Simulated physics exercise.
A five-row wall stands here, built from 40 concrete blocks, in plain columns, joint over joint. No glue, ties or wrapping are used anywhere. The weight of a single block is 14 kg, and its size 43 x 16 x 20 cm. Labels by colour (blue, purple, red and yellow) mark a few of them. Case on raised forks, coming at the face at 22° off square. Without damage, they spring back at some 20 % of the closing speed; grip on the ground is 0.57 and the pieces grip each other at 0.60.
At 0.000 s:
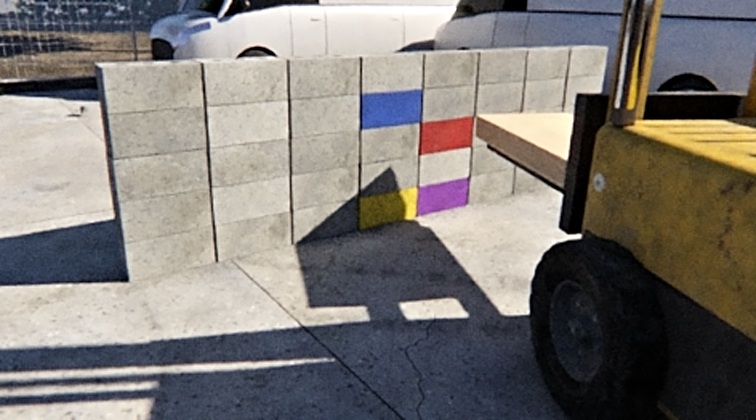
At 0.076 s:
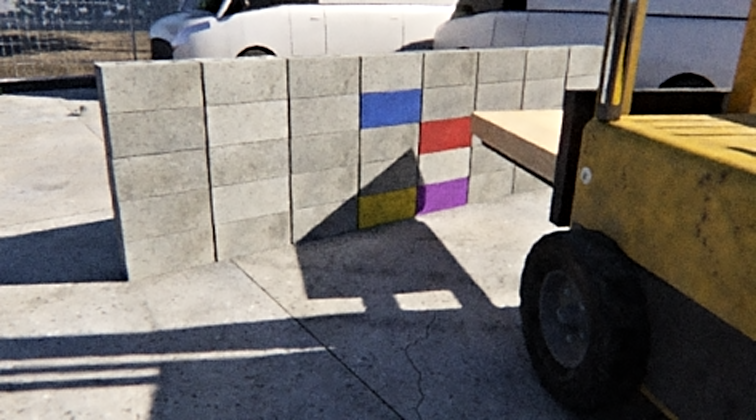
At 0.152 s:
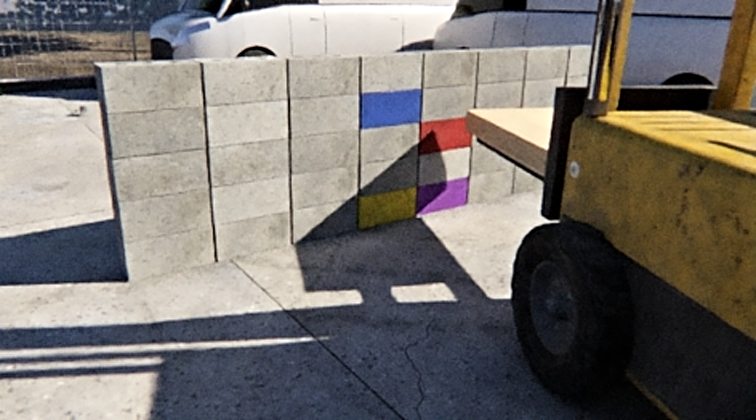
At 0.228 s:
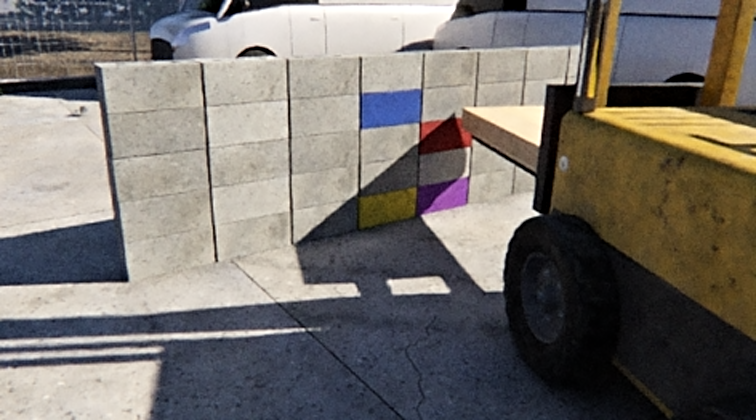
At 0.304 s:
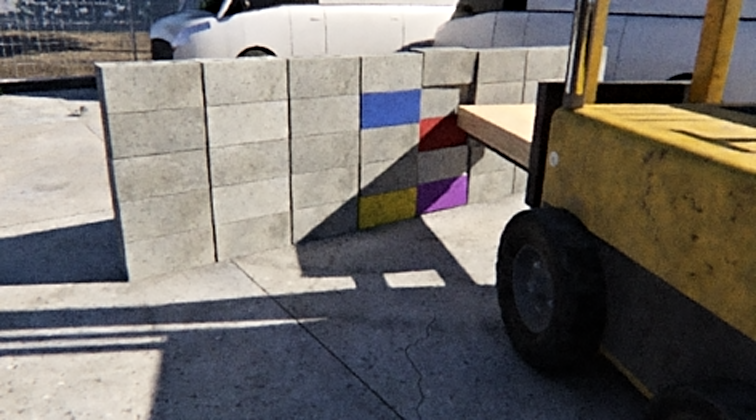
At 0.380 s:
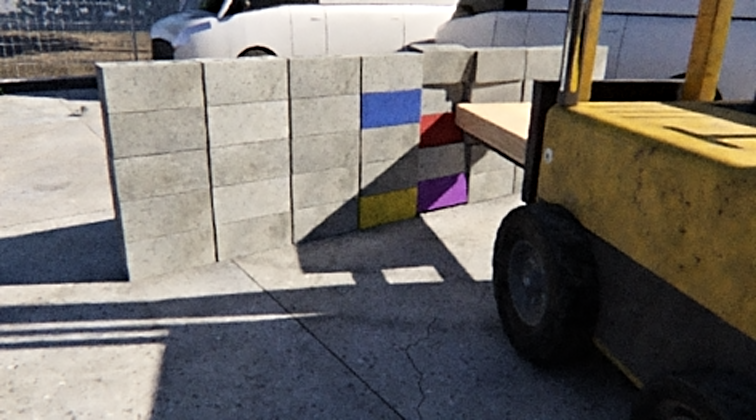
Yellow forklift carrying a flat load on raised forks moving left toward a concrete block wall, pushing blocks near its right end askew.
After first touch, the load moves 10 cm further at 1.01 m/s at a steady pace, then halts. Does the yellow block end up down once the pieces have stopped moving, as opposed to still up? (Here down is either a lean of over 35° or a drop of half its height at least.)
No.
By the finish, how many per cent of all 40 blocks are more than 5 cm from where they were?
10 %.
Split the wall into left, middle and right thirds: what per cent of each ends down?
Left third 0 percent, middle third 50 percent, right third 0 percent.
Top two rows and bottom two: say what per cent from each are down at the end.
10% and 10%.
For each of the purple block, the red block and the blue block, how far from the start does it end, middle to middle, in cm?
Start to finish, close to purple 20, red 80, blue 0 centimetres.
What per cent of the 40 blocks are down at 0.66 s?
0 percent by then.
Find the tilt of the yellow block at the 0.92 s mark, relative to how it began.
Tilt from start: Approx. 0 degrees.
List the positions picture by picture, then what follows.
In the first picture (pixels give the middle of a visible side), load (482, 127) 25 cm short of touching; yellow block (389, 208); red block (448, 136); purple block (443, 197); none has stirred.
Load (477, 124) 18 cm short of touching; yellow block (389, 208), in the second picture.
Load (472, 121) 10 cm short of touching; yellow block (389, 208), in the third picture.
Load (467, 119) 22 mm short of touching; yellow block (389, 208), in the fourth picture.
Load (463, 117) 55 mm in; yellow block (389, 208); red block (444, 133) 4° from how it stood; movement in 5 of them, in the fifth picture.
Load (461, 115) 10 cm in; yellow block (389, 208); red block (440, 130) 9° from how it stood; purple block (442, 192) 9° from how it stood; steepest lean 10°, the block at (448, 67); movement in 8 of them, in the sixth picture.
After 0.66 s, 1 of the 40 blocks down; yellow block unmoved; purple block 26° from how it stood.
After 0.92 s, 5 of the 40 blocks down; yellow block unmoved; purple block 68° from how it stood.
In the end (1.7 s), 5 of the 40 blocks down; yellow block unmoved; purple block on its side; red block on its side. From the last view, middles, yellow block near (382, 204), purple block near (420, 189).
